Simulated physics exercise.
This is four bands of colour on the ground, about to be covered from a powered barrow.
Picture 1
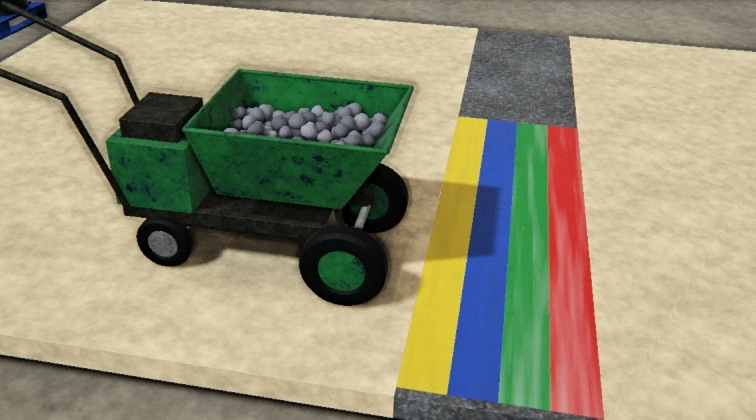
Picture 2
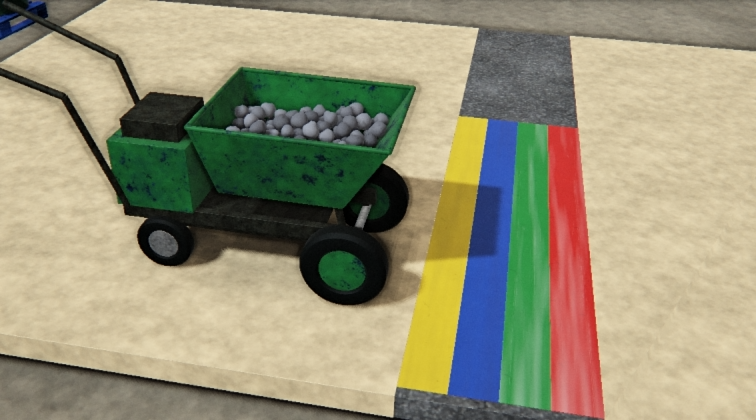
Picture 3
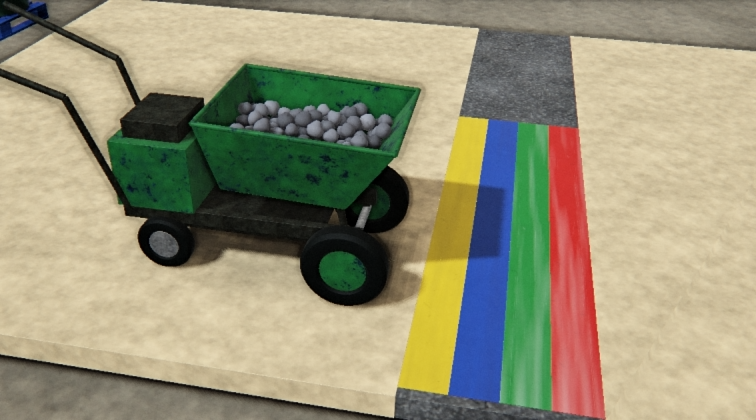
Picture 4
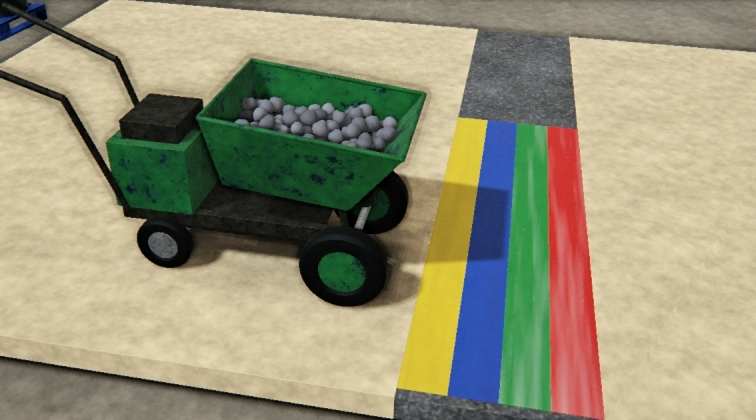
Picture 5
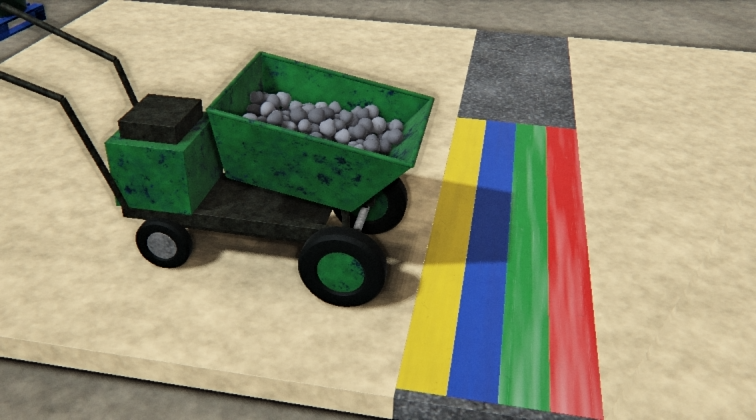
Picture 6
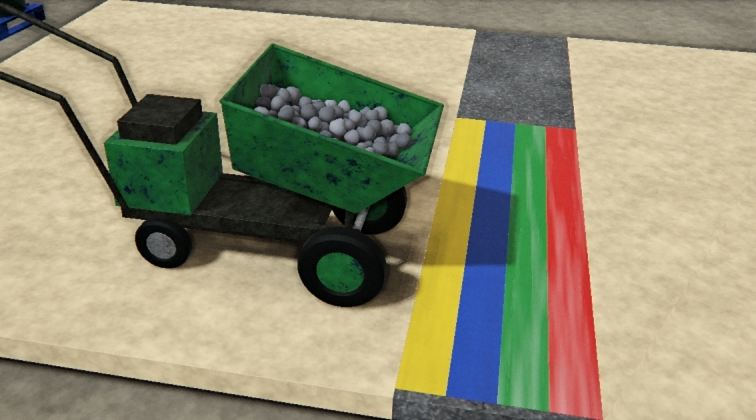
The green skip on a small wheeled barrow, loaded with round grey cobbles, sat level at first, then tilted gradually forward to the right, beside yellow, blue, green and red strips on the ground.
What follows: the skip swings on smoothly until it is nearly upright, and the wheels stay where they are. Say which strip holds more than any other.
Most covered: The green band.
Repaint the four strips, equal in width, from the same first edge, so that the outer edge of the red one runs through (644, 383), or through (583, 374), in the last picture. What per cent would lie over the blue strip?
About 30 and 10 per cent.
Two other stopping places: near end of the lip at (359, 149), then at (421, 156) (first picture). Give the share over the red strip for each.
First some 10, then 30 per cent.
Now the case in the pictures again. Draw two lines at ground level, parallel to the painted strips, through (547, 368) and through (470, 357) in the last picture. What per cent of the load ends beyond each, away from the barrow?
About 30 and 80 per cent.
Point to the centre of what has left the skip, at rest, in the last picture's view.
Near (540, 283).
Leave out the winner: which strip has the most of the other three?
In second place: Red.
Shortly afterwards, skip tipped steeply; the whole lot in the skip.
Next, skip tipped right over; all but a few in the skip; only a few over the blue strip; a little over the green strip; only a few over the red strip.
Some moments later, skip tipped right over; near a quarter in the skip; a little over the blue strip; near a third over the green strip; near a quarter over the red strip; a little off the paint.
In the end, skip tipped right over; near a quarter in the skip; none at all over the yellow strip; a little over the blue strip; near a third over the green strip; near a quarter over the red strip; a little off the paint.
